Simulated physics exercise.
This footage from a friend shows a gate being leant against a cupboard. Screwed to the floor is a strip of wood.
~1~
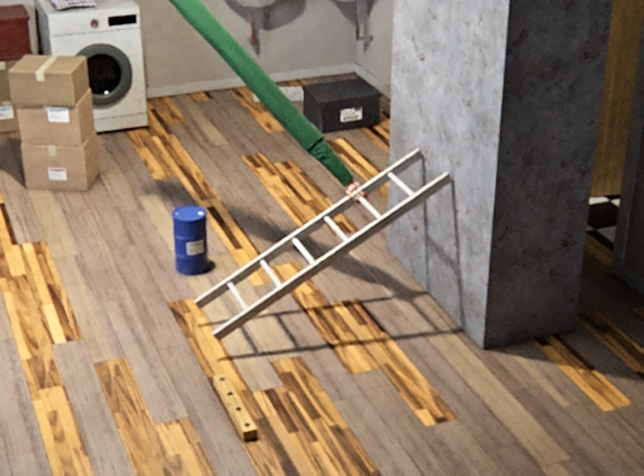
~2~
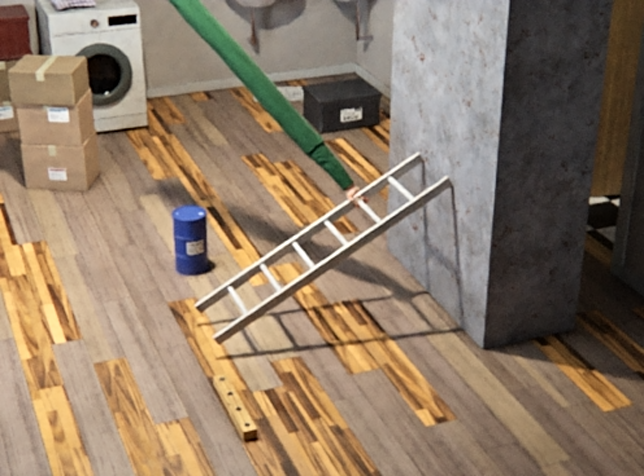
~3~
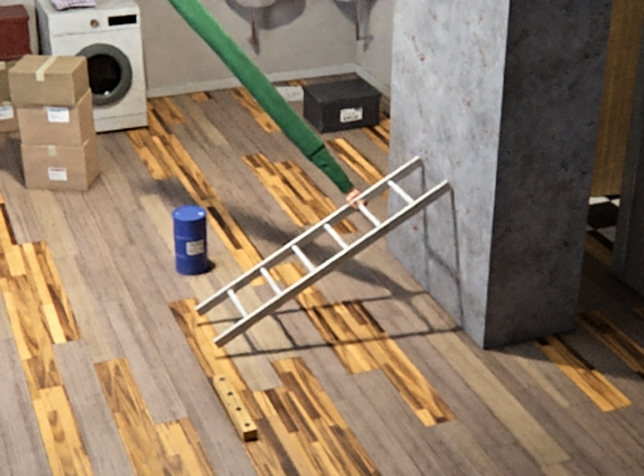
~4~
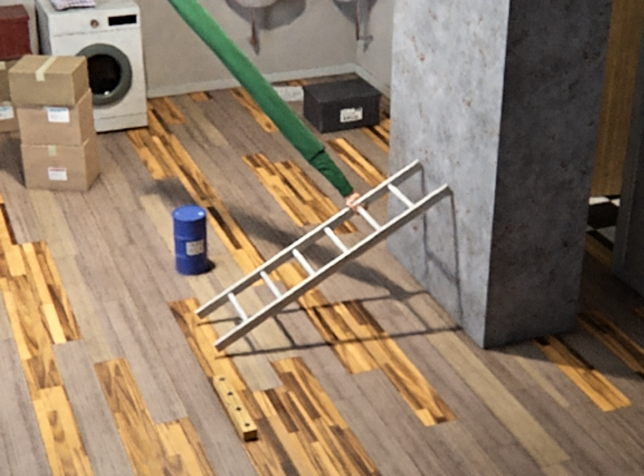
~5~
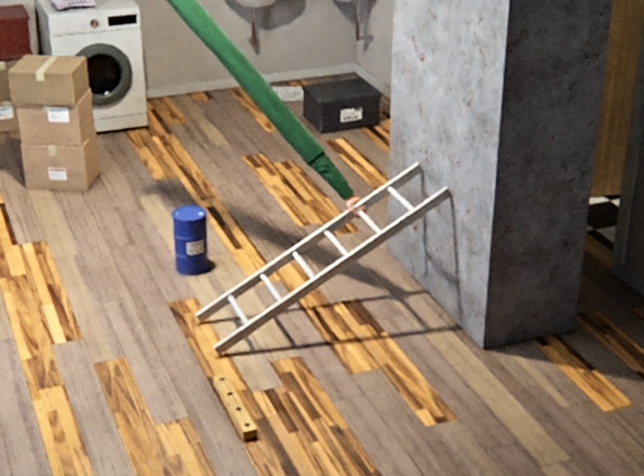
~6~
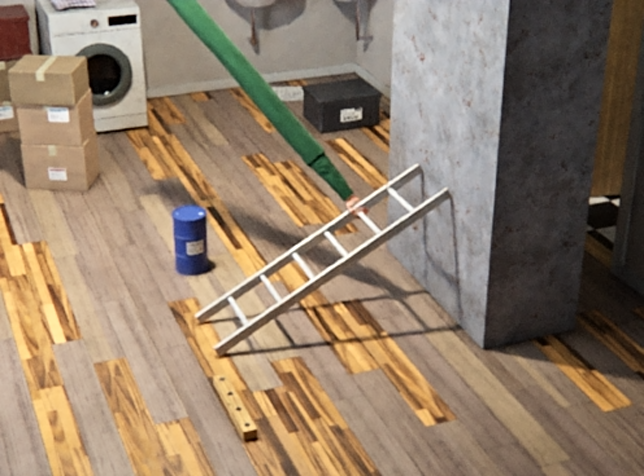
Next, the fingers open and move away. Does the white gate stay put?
It's going to go down, I think.
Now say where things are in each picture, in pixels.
The first frame shows still on the way; white gate (321, 242); batten (235, 406).
The second frame shows still on the way; white gate (321, 246); blue canister (191, 241).
The third frame shows still on the way; white gate (321, 250); batten (235, 406).
The fourth frame shows still on the way; white gate (321, 253); blue canister (191, 241).
The fifth frame shows still on the way; white gate (321, 256); batten (235, 406).
The sixth frame shows in place, still held; white gate (321, 257); blue canister (191, 241).
Then, 0.34 s later than the last frame, white gate tilted by 21° near (307, 301).
When it is over, the white gate slips down, near (305, 316); the rest as before.
